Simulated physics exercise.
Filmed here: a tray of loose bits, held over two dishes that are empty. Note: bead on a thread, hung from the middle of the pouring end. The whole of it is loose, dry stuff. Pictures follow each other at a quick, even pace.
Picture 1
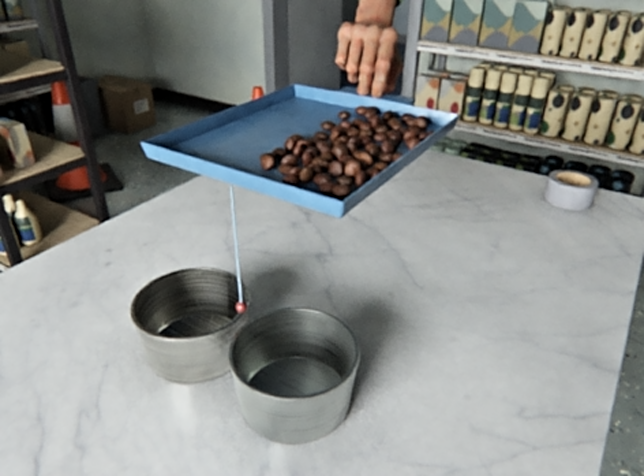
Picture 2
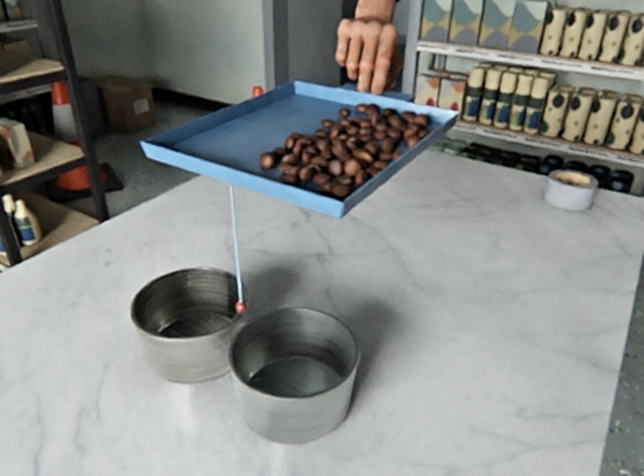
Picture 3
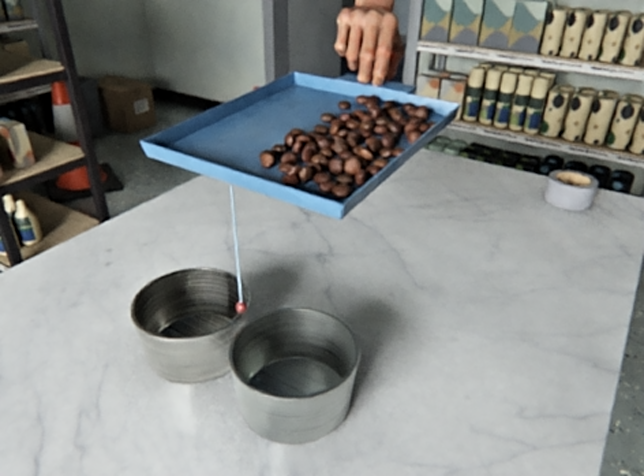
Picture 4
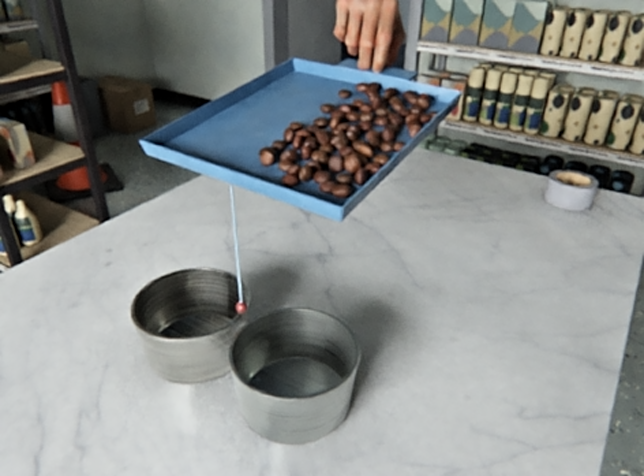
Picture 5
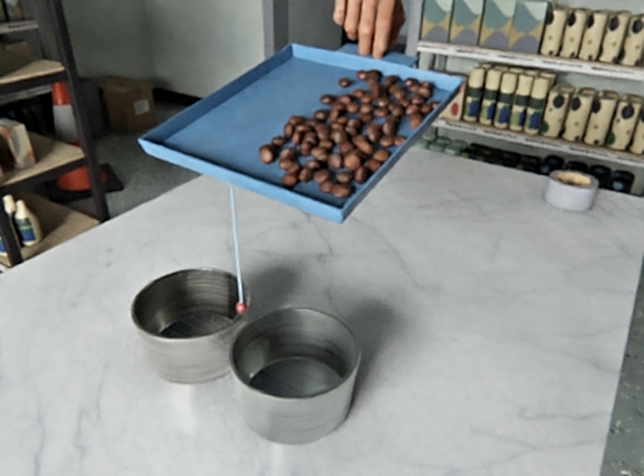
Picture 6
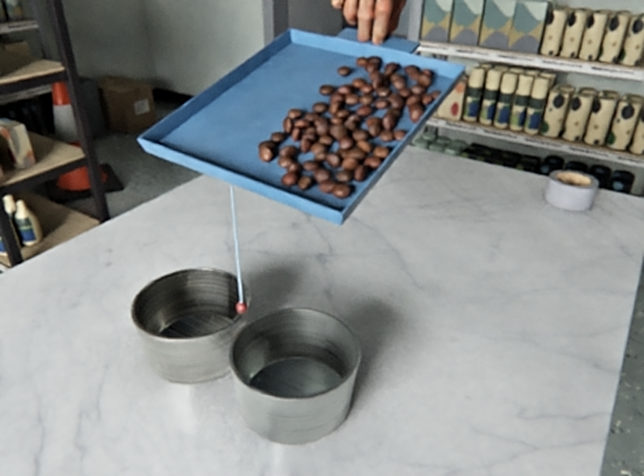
Blue tray of glossy brown pieces tilting gradually as a hand raises its far edge above two empty round metal dishes.
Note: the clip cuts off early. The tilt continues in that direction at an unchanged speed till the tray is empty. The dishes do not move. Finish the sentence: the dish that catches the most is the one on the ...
... right.
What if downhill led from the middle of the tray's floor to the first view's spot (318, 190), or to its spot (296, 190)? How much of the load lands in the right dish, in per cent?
Lab note: Try 1 = 90 %, try 2 = 80 %.
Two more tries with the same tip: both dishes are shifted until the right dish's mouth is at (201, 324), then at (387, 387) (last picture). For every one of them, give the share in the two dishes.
It would be roughly 20 per cent in the first placement and roughly 50 per cent in the second.
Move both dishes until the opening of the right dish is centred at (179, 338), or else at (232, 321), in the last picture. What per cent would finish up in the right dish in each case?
First try: Roughly 20 per cent; second try: Roughly 20 per cent.
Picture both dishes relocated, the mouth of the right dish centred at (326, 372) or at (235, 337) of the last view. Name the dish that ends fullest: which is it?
The rightmost dish, then the rightmost dish.
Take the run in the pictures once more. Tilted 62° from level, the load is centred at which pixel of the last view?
I'd mark the middle close to (302, 158).
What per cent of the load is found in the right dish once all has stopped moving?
Close to 60 in every hundred pieces.
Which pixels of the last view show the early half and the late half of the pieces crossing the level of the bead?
Initially about (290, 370); subsequently about (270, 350).
Just after the last frame, tray tipped steeply; almost all on the tray; just a few in the air.
A moment on, tray tipped past a quarter turn; about a tenth on the tray; roughly a third in the right dish; roughly a third outside both; roughly a quarter in the air.
Further on, tray tipped past a quarter turn; roughly two thirds in the right dish; just a few in the left dish; roughly a third outside both.
When it is over, tray tipped past a quarter turn; roughly two thirds in the right dish; just a few in the left dish; roughly a third outside both.
